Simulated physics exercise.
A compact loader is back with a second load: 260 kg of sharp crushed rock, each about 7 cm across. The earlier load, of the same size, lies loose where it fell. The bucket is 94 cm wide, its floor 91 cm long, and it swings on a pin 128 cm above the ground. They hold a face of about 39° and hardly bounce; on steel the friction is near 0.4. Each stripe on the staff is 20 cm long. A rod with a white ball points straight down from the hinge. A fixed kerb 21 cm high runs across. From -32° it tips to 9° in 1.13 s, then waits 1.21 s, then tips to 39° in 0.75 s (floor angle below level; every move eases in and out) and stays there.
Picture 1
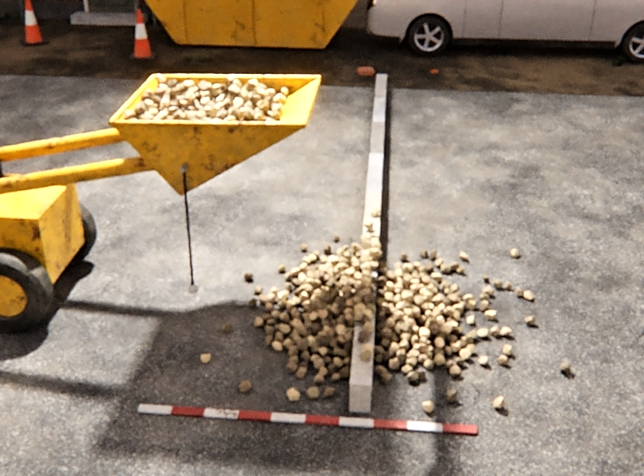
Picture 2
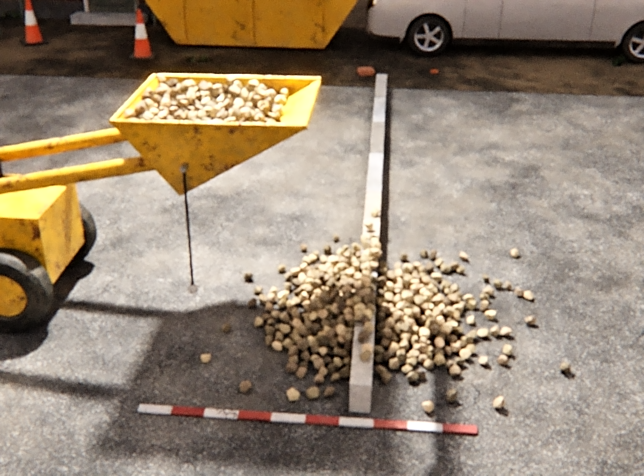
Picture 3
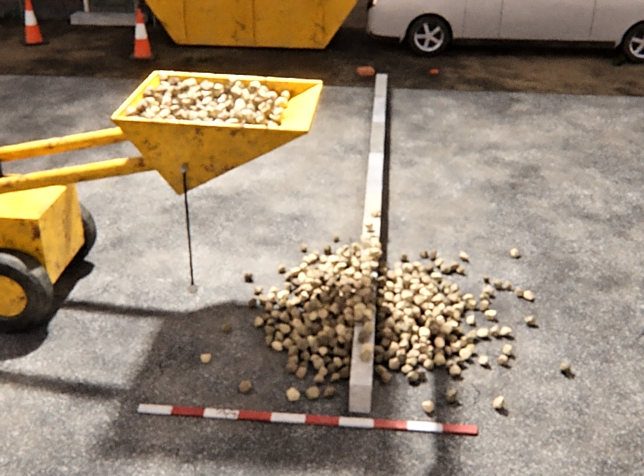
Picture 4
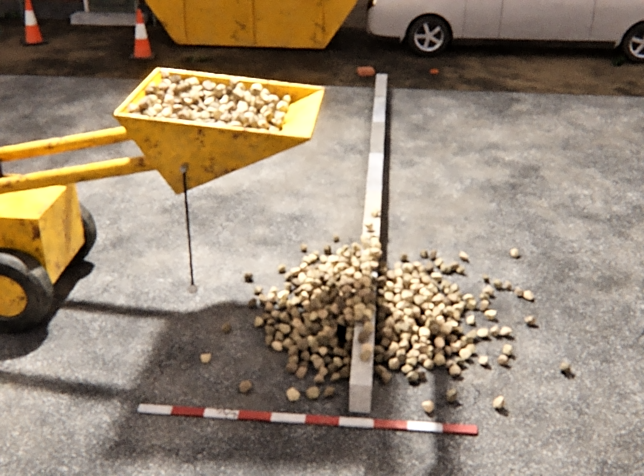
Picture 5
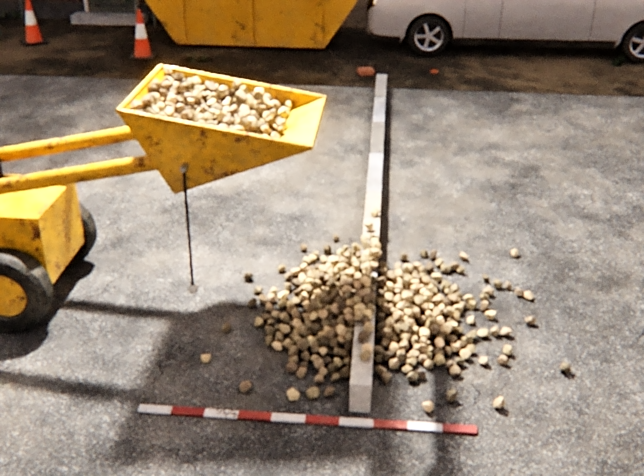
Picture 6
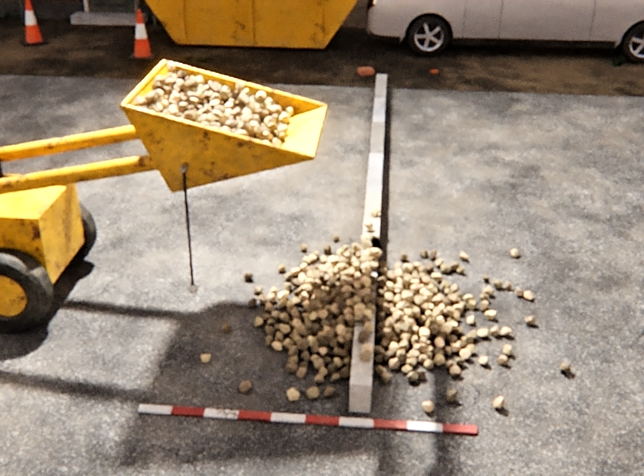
Paved yard with a yellow loader slowly tilting its stone-filled bucket forward beside a loose heap of stones straddling a kerb.
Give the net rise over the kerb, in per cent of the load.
About 10 per cent.
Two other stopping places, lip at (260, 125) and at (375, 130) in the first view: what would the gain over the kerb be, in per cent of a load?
About 0 and 90 per cent.
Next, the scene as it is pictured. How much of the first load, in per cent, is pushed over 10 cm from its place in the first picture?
About 5 per cent.
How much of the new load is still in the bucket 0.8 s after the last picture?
It holds some 100 per cent.
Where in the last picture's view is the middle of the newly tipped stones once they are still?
Around (324, 292).
Then, 0.4 s after the last picture the floor is at 3°; in per cent of one load, 100 in the bucket, 62 on this side of the kerb, 38 over the kerb; the foremost stones are at (520, 302).
Then, 0.8 s after the last picture the floor is at 9°; in per cent of one load, 100 in the bucket, 62 on this side of the kerb, 38 over the kerb; the foremost stones are at (520, 302).
Then, 3.1 s after the last picture the floor is at 39°; in per cent of one load, 22 in the bucket, 139 on this side of the kerb, 39 over the kerb; the foremost stones are at (520, 302).
Then, 5.5 s after the last picture the floor is at 39°; in per cent of one load, 0 in the bucket, 151 on this side of the kerb, 49 over the kerb; the foremost stones are at (520, 302). Net gain over the kerb, 10.
